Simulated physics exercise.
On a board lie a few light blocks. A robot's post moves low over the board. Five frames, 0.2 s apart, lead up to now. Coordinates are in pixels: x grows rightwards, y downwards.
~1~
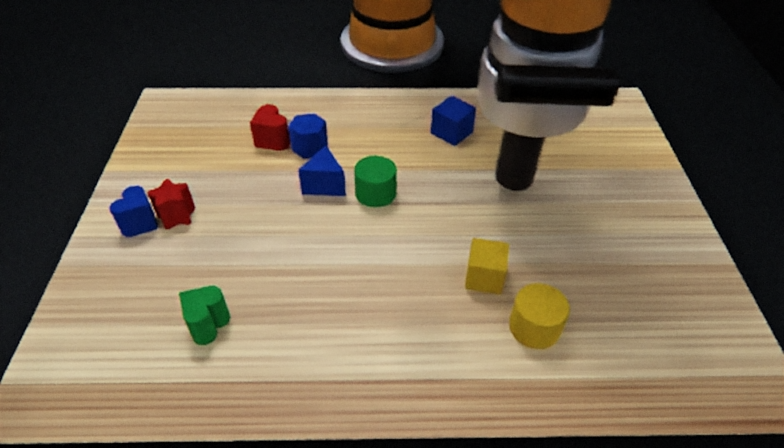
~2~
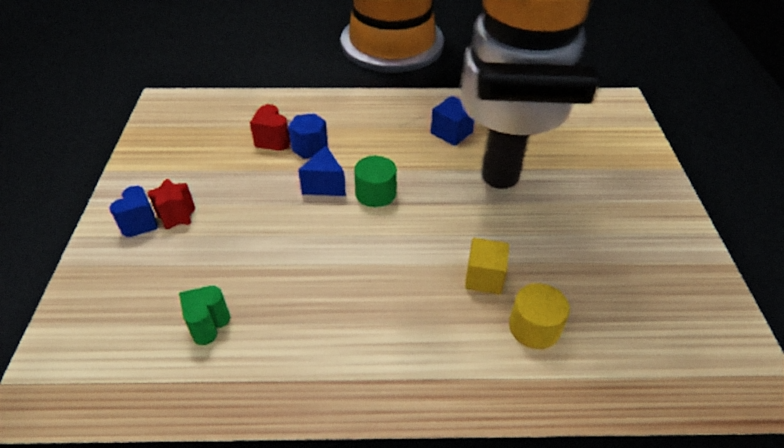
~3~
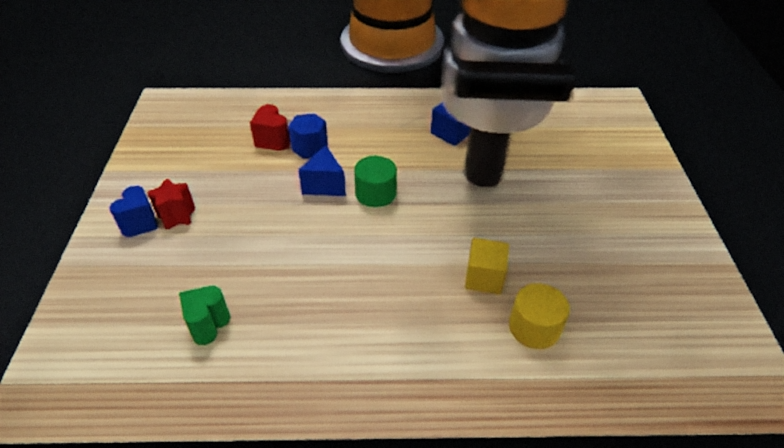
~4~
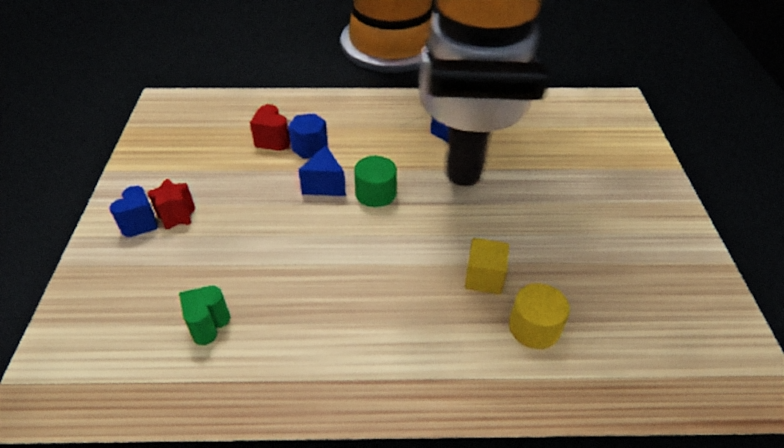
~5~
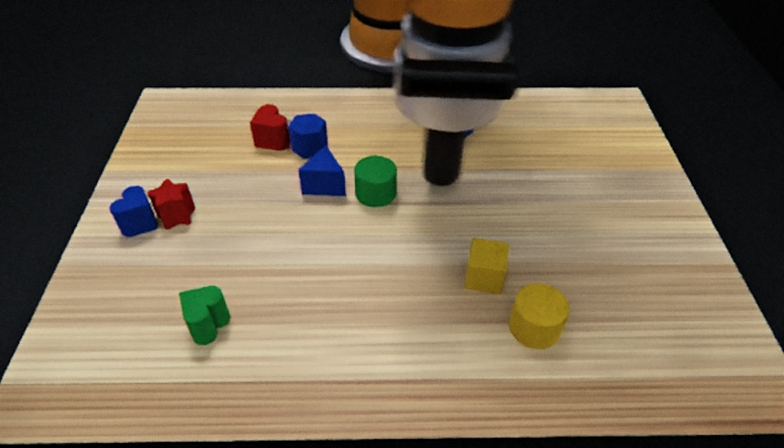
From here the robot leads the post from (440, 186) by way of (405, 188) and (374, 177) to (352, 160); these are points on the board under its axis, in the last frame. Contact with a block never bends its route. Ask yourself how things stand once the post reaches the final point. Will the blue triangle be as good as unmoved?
Short answer: No.
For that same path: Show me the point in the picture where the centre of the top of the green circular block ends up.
Close to (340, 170).
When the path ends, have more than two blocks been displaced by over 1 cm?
No, that is not how it ends up.
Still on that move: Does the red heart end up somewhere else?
No - that is not the case.
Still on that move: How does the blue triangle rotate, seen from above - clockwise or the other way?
It makes a clockwise turn.
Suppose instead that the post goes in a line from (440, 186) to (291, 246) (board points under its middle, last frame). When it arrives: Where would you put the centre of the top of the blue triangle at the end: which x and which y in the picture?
My best guess is (301, 154).
The first path, step by step. One third of the way, post (405, 175); green circular block (365, 169).
Two thirds of the way, post (372, 164); blue triangle (306, 164), turned 55° clockwise; green circular block (341, 170).
At the end, post (351, 147); red heart not moved; blue hexagon not moved; blue triangle (305, 164), turned 55° clockwise; green circular block (340, 170).
